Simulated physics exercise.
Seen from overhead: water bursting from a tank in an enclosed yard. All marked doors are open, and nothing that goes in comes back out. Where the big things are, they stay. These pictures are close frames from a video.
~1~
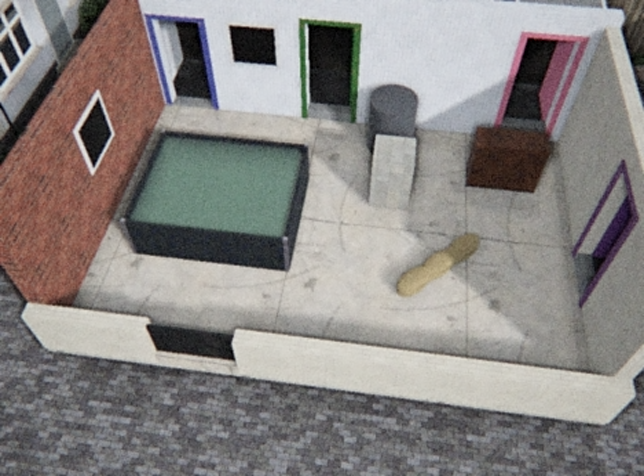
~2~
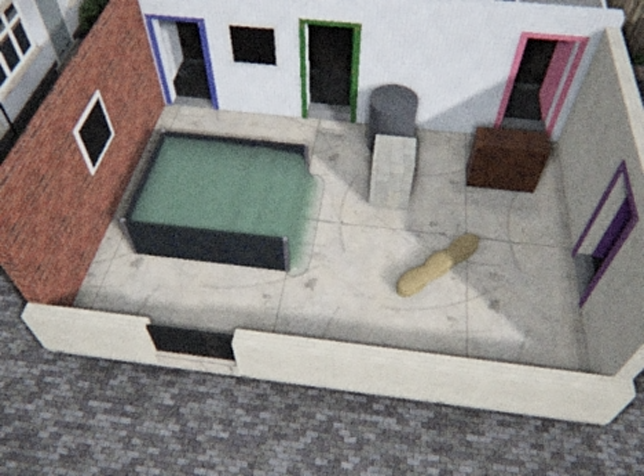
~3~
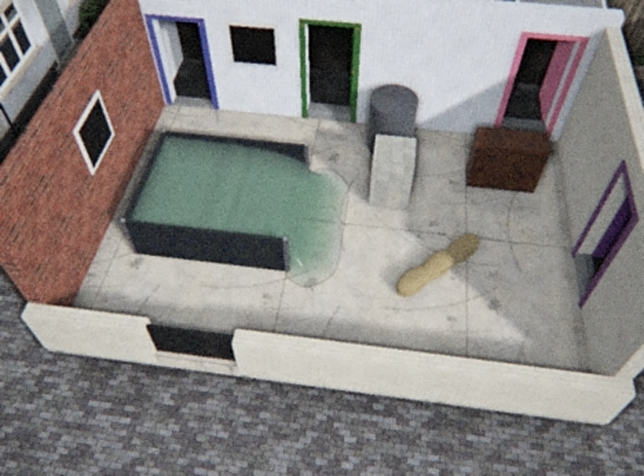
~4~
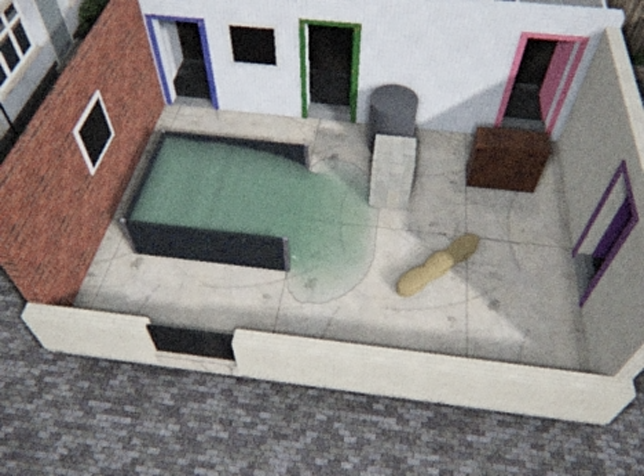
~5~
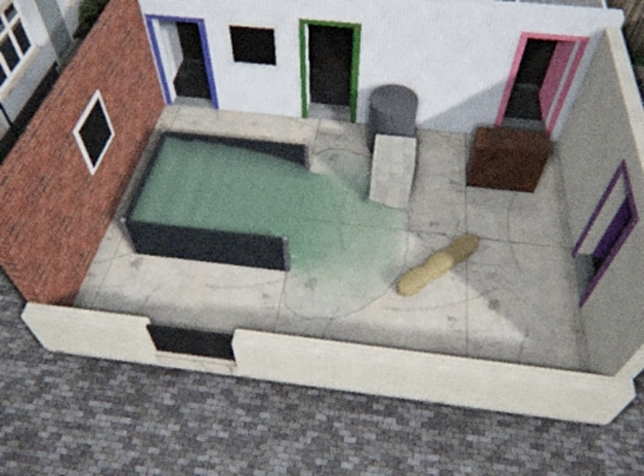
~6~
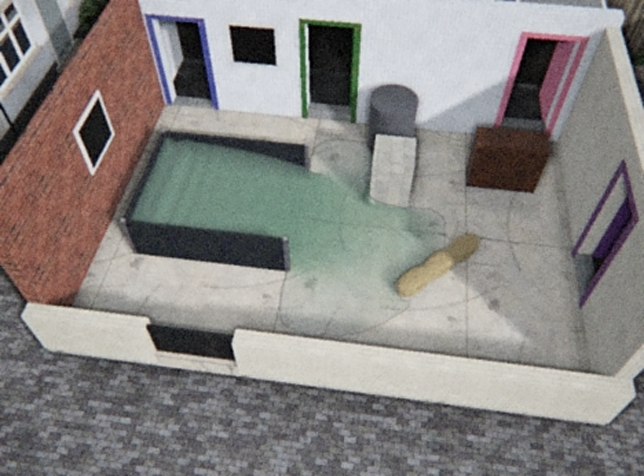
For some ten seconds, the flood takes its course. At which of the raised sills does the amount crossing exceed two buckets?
At the blue door it exceeds two buckets; at the green door it does not exceed two buckets; at the pink door it does not exceed two buckets; at the purple door it does not exceed two buckets.
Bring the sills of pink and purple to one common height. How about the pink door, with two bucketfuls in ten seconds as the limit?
Then pink exceeds the limit.
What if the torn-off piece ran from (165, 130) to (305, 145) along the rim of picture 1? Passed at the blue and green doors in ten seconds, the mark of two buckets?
The blue door tops the limit, while the green door tops the limit.
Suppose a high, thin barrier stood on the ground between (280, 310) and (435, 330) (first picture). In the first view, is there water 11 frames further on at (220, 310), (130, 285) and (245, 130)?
In order: Untouched, untouched, untouched.
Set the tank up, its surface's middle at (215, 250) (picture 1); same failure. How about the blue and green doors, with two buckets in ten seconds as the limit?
Checking each door, the blue door crosses the line and the green door remains below.
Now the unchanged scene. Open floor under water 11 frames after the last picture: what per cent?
Some 60 in a hundred.
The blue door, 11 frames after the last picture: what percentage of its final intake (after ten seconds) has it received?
That comes out to 0 per cent by my count.
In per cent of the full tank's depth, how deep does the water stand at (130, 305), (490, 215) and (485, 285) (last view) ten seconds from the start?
Going in order, that's 20, 12 and 14 %.
A moment on, water covers 35 % of the floor; the blue door not reached, the green door wet at the sill, nothing in, the pink door not reached, the purple door not reached.
Next, water covers 60 % of the floor; the blue door not reached, the green door wet at the sill, nothing in, the pink door wet at the sill, nothing in, the purple door wet at the sill, nothing in.
Then, water covers 70 % of the floor; the blue door wet at the sill, nothing in, the green door under two buckets in, the pink door wet at the sill, nothing in, the purple door wet at the sill, nothing in.
Later, water covers 95 % of the floor; the blue door under two buckets in, the green door under two buckets in, the pink door wet at the sill, nothing in, the purple door under two buckets in.
In the end, water covers 100 % of the floor; the blue door far over two buckets in, the green door under two buckets in, the pink door wet at the sill, nothing in, the purple door under two buckets in.
